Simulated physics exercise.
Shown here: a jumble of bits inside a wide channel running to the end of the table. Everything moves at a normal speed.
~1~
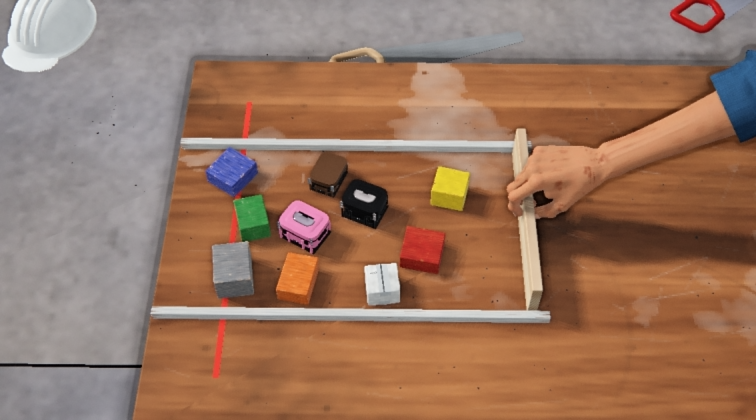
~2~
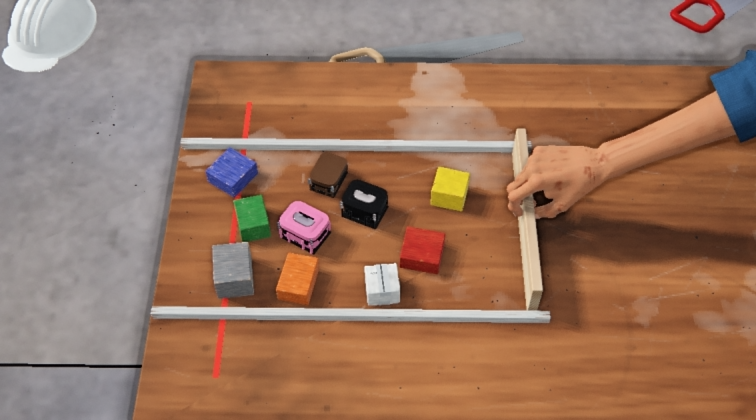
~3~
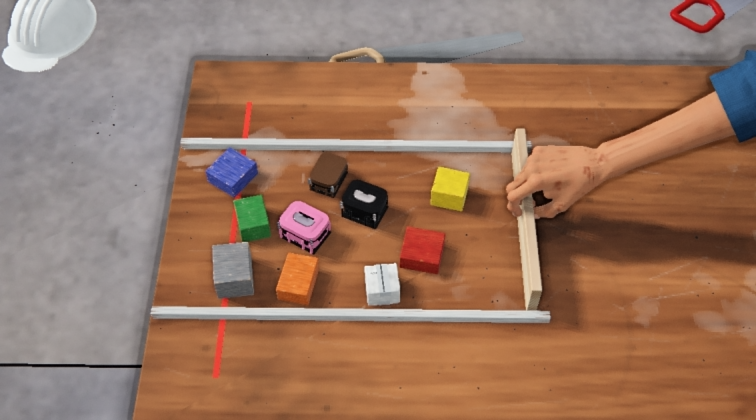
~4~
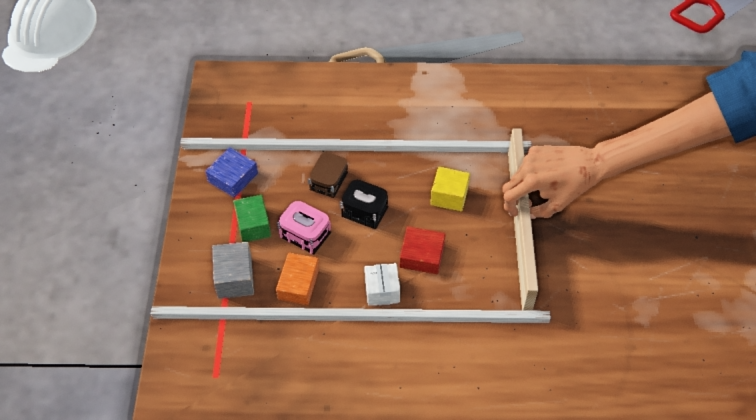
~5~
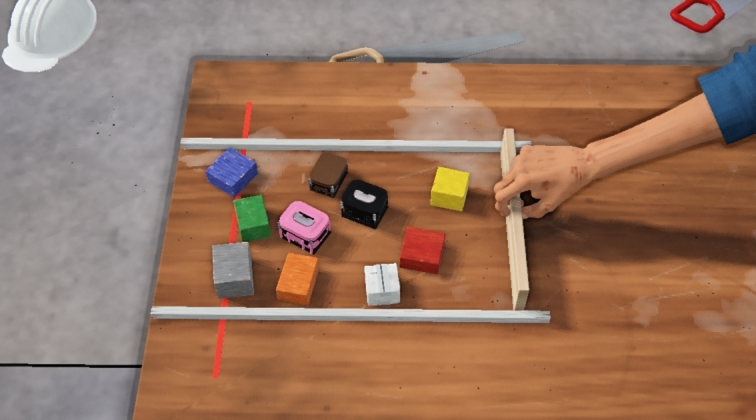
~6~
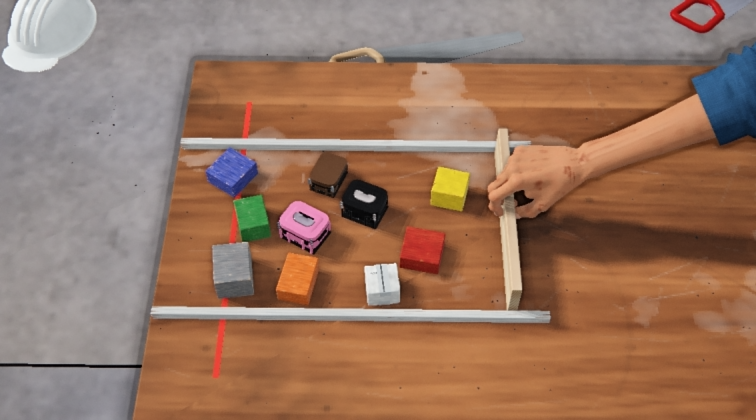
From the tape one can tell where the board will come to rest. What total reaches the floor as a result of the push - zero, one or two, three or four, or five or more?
The push will most likely drop a single piece or two.
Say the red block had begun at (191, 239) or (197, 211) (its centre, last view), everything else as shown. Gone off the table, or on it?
Spot by spot, it drops away and then it drops away.
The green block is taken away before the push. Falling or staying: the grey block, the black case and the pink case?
Grey block - gone; black case - safe; pink case - safe.
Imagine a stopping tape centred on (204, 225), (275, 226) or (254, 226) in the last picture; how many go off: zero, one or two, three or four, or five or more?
Place by place: 5 or more, then none, then 1 or 2.
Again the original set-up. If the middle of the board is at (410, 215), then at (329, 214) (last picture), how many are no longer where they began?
By the first moment it's 3, by the second it's 8.
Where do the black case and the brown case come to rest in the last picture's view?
Final centres, in order: Near (183, 202), near (224, 155).
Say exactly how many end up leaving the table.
All told, 2.
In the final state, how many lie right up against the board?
Number in contact with it: 4.
Early on, none off yet; blue block at rest near (232, 172); grey block at rest near (233, 270); green block at rest near (252, 218).
Finally, the number that fall off is one or two; lost, green block and grey block.
